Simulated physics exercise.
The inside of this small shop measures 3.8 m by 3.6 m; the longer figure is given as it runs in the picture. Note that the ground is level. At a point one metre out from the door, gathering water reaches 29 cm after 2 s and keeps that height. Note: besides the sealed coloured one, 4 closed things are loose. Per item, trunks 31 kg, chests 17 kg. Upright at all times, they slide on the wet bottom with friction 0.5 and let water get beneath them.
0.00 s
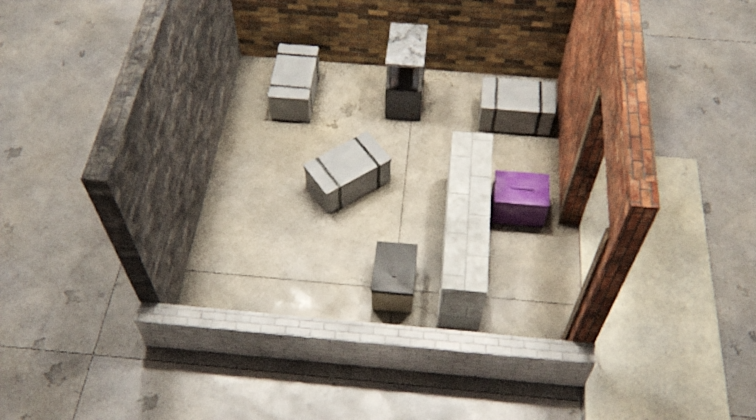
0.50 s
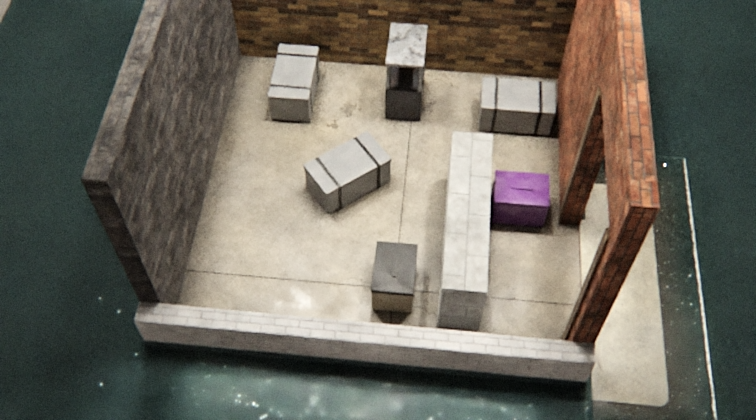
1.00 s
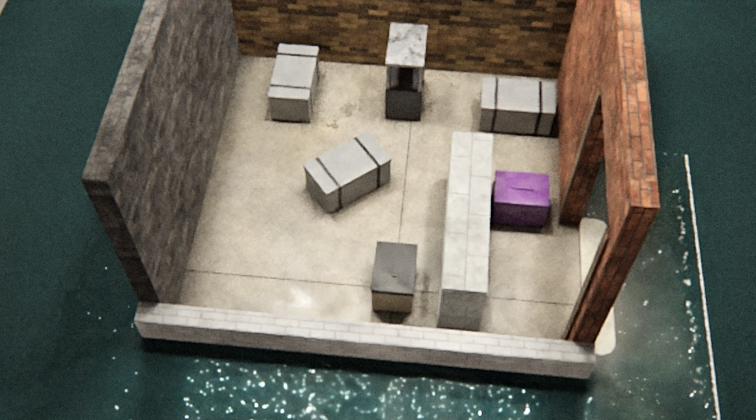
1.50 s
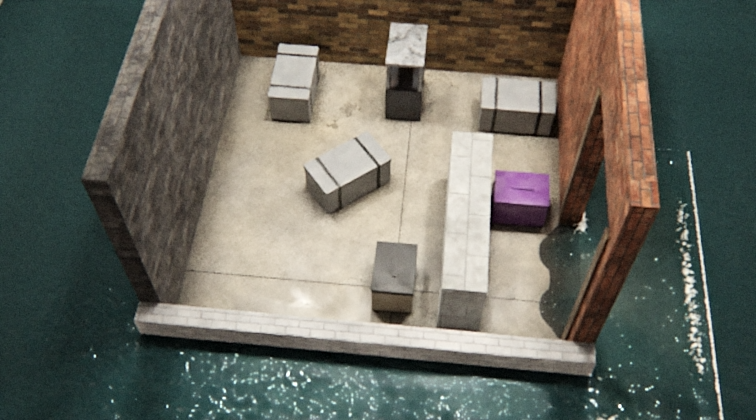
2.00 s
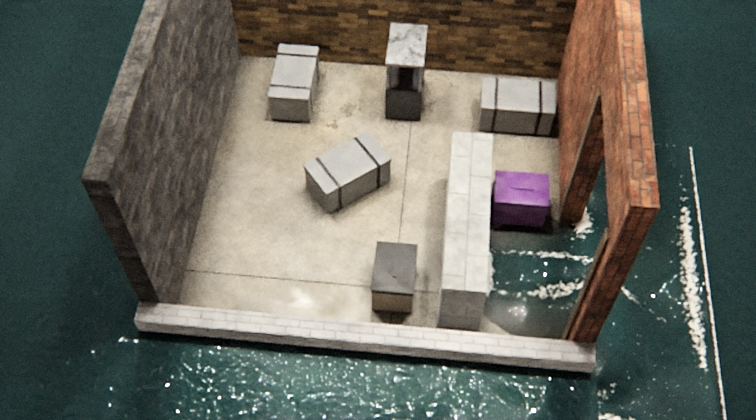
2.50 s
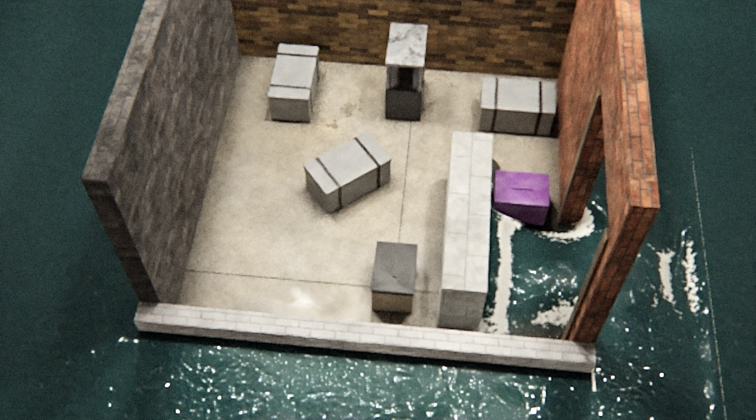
Dark green water spread over the ground around a small roofless shop, then came in through the doorway on the right and pooled beside the purple chest, while the chest and grey boxes stayed put.
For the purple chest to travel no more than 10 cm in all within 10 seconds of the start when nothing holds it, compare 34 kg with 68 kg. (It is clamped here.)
No listed ballast does the job.
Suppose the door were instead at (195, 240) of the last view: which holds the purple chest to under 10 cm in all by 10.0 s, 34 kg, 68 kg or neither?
There just the heavier succeeds.
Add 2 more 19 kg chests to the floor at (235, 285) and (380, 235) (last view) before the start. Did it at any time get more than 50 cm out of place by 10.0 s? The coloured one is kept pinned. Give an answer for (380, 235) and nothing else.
Well, that one comes out inside the limit.
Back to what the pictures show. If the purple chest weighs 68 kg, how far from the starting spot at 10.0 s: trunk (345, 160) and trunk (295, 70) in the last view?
80 cm, 60 cm.
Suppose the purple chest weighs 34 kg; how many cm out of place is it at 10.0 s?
It would be some 140 cm from its spot.
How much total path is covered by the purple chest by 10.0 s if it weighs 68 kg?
Total distance: Near 120 cm.
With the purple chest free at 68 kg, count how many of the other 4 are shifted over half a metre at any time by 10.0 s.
3.
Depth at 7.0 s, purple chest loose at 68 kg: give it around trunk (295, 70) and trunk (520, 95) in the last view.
I'd put it at 8 cm and 17 cm respectively.
After 3.5 s the purple chest would be 64 cm from its start with 34 kg and 33 cm from its start with 68 kg; 13 cm of water round it then.
After 4.5 s the purple chest would be 119 cm from its start with 34 kg and 75 cm from its start with 68 kg; 17 cm of water round it then.
After 7.0 s the purple chest would be 133 cm from its start with 34 kg and 113 cm from its start with 68 kg; 20 cm of water round it then.
After 10.0 s the purple chest would be 150 cm from its start with 34 kg and 113 cm from its start with 68 kg; 21 cm of water round it then.
